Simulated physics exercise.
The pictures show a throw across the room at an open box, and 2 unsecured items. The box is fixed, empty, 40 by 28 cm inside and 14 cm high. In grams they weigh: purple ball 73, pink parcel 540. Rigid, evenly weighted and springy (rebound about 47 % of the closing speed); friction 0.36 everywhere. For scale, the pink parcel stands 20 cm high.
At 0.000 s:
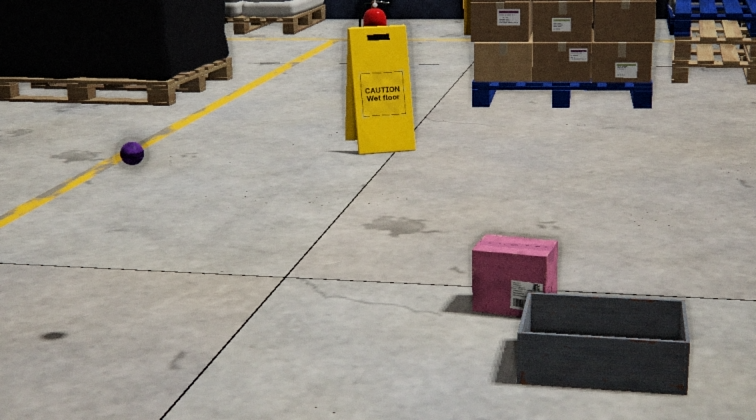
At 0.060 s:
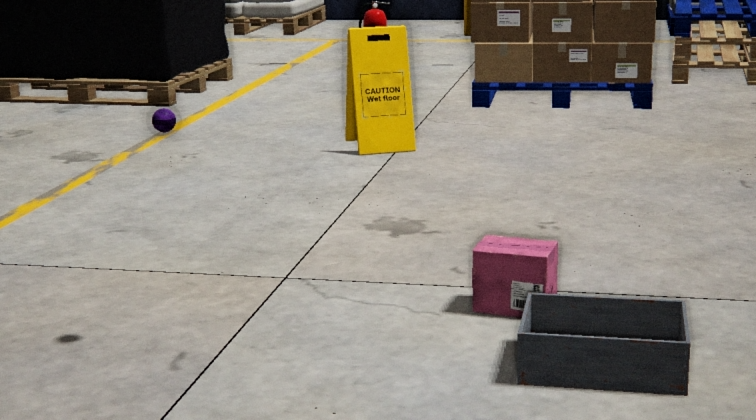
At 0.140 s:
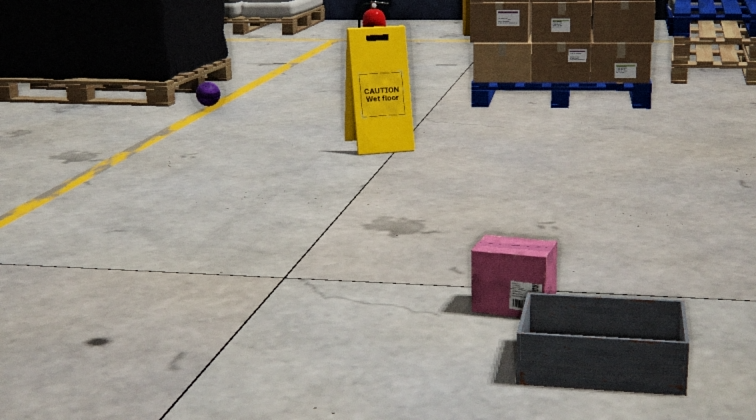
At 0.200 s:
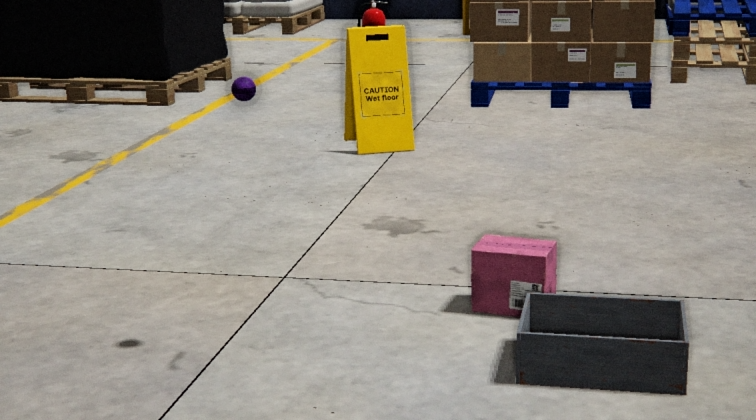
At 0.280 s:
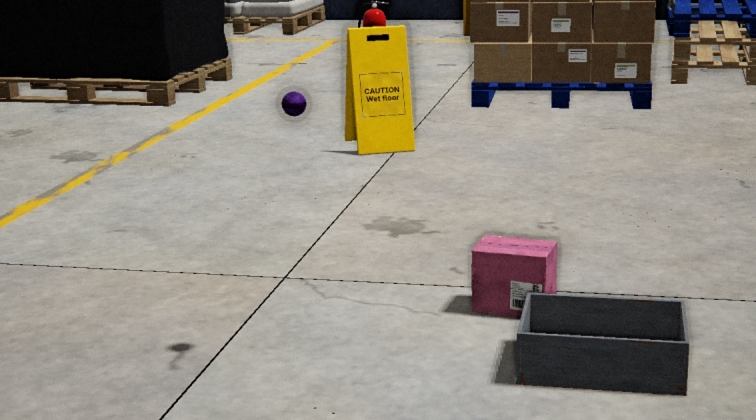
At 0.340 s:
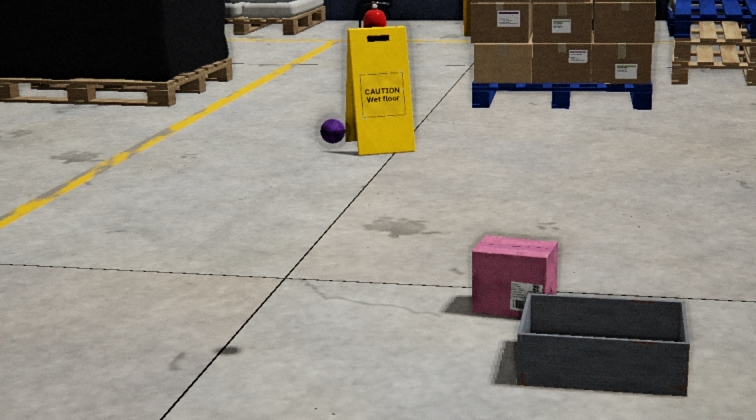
In a warehouse, a purple ball rose in an arc from the left, then curved downward toward a yellow caution sign, while a pink parcel stayed put beside an open gray box.
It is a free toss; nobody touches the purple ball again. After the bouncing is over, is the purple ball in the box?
In the end the ball misses or hops out.
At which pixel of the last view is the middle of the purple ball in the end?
At about (390, 348).
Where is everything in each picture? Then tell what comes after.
In the first frame, 128 cm from the box's middle; purple ball (132, 154); pink parcel (515, 276).
In the second frame, 118 cm from the box's middle; purple ball (164, 120); pink parcel (515, 277).
In the third frame, 104 cm from the box's middle; purple ball (208, 94); pink parcel (514, 277).
In the fourth frame, 94 cm from the box's middle; purple ball (244, 89); pink parcel (514, 276).
In the fifth frame, 81 cm from the box's middle; purple ball (294, 104); pink parcel (515, 277).
In the sixth frame, 71 cm from the box's middle; purple ball (333, 131); pink parcel (515, 277).
After 0.44 s, 54 cm from the box's middle; purple ball near (397, 205).
After 0.64 s, ball outside, 24 cm from the box's middle; purple ball near (509, 326).
After 0.84 s, ball outside, 36 cm from the box's middle; purple ball near (466, 333).
After 1.24 s, ball outside, 50 cm from the box's middle; purple ball near (414, 349).
In the end (2.8 s), ball outside, 56 cm from the box's middle; pink parcel under 10 cm from the start. At the end, from the last picture's camera, purple ball near (390, 348).
